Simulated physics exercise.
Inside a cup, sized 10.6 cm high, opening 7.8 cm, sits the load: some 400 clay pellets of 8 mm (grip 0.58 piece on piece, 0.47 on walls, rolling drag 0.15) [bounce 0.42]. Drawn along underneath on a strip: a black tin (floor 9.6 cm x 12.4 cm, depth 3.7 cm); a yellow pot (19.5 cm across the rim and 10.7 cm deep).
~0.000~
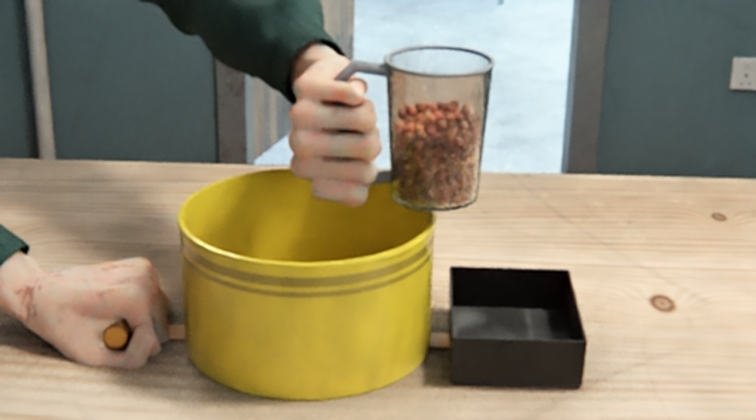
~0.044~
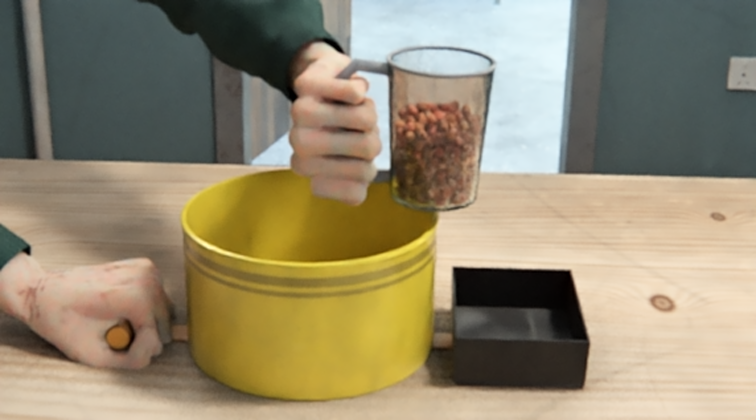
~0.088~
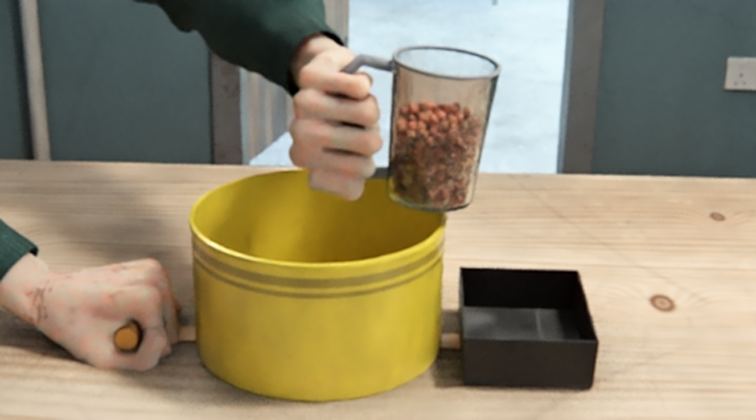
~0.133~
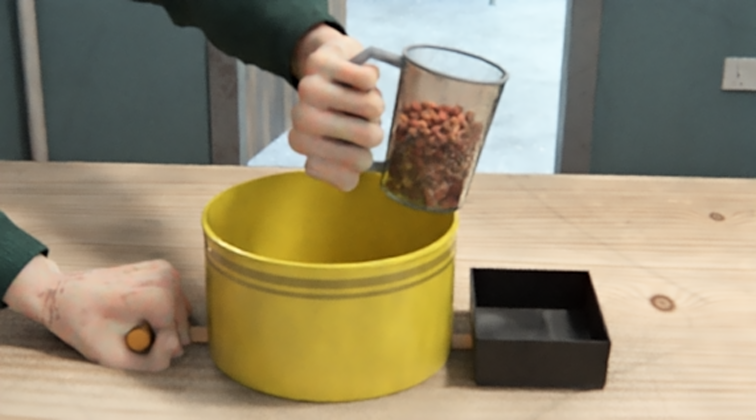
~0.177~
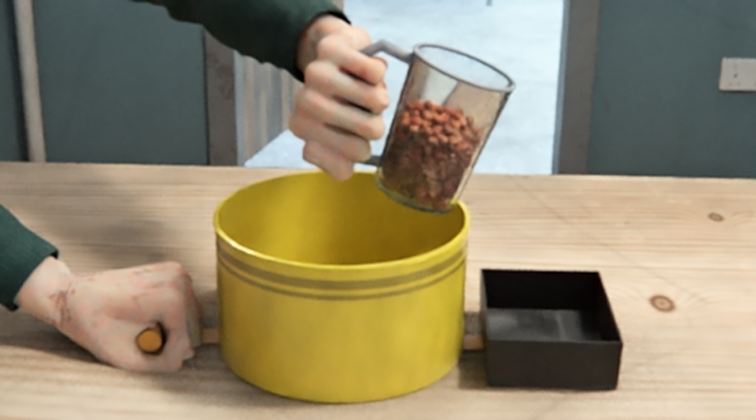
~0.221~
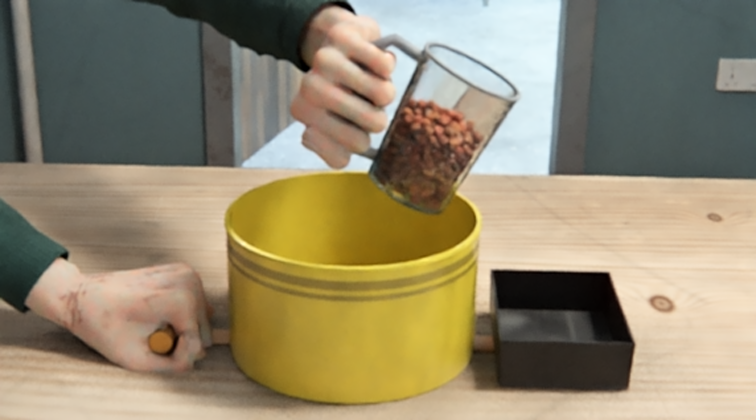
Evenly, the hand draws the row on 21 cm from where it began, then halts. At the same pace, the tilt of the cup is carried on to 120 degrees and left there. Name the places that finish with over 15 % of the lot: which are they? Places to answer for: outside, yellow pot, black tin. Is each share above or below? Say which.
Shares - outside: Below, yellow pot: Above, black tin: Below.
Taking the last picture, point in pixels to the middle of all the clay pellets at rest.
The centre ends up at about (588, 337) in the last view.
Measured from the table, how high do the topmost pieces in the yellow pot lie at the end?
Roughly 2.0 cm.
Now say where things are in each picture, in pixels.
Cup at (438, 97); tilt 0 degrees; dishes slid 0.0 cm; lip at (492, 62); top of the load at (451, 112); black tin at (514, 302); yellow pot at (308, 211), in the first picture.
Cup at (439, 97); tilt 1 degrees; dishes slid 0.2 cm; lip at (494, 64); top of the load at (452, 113), in the second picture.
Cup at (442, 97); tilt 5 degrees; dishes slid 0.8 cm; low side right; lip at (499, 68); top of the load at (429, 113), in the third picture.
Cup at (447, 98); tilt 12 degrees; dishes slid 1.6 cm; low side right; lip at (507, 75); top of the load at (404, 112), in the fourth picture.
Cup at (452, 99); tilt 19 degrees; dishes slid 2.5 cm; low side right; lip at (513, 85); top of the load at (417, 109), in the fifth picture.
Cup at (456, 100); tilt 26 degrees; dishes slid 3.4 cm; low side right; lip at (518, 94); top of the load at (428, 108); black tin at (558, 304); yellow pot at (353, 215). It turns about 165 degrees a second, in the sixth picture.
After 0.61 s, tilt 89 degrees; cup 100 %; middle of all pieces on or above the table near (417, 139).
After 0.94 s, tilt 120 degrees; yellow pot 50 %, cup 50 %; middle of all pieces on or above the table near (481, 219).
After 1.23 s, tilt 120 degrees; yellow pot 100 %; middle of all pieces on or above the table near (579, 325).
Then, at 1.52 s, tilt 120 degrees; yellow pot 100 %; middle of all pieces on or above the table near (587, 335).
In the end, at 1.8 s, outside 0 %, yellow pot 100 %, black tin 0 %, cup 0 %.
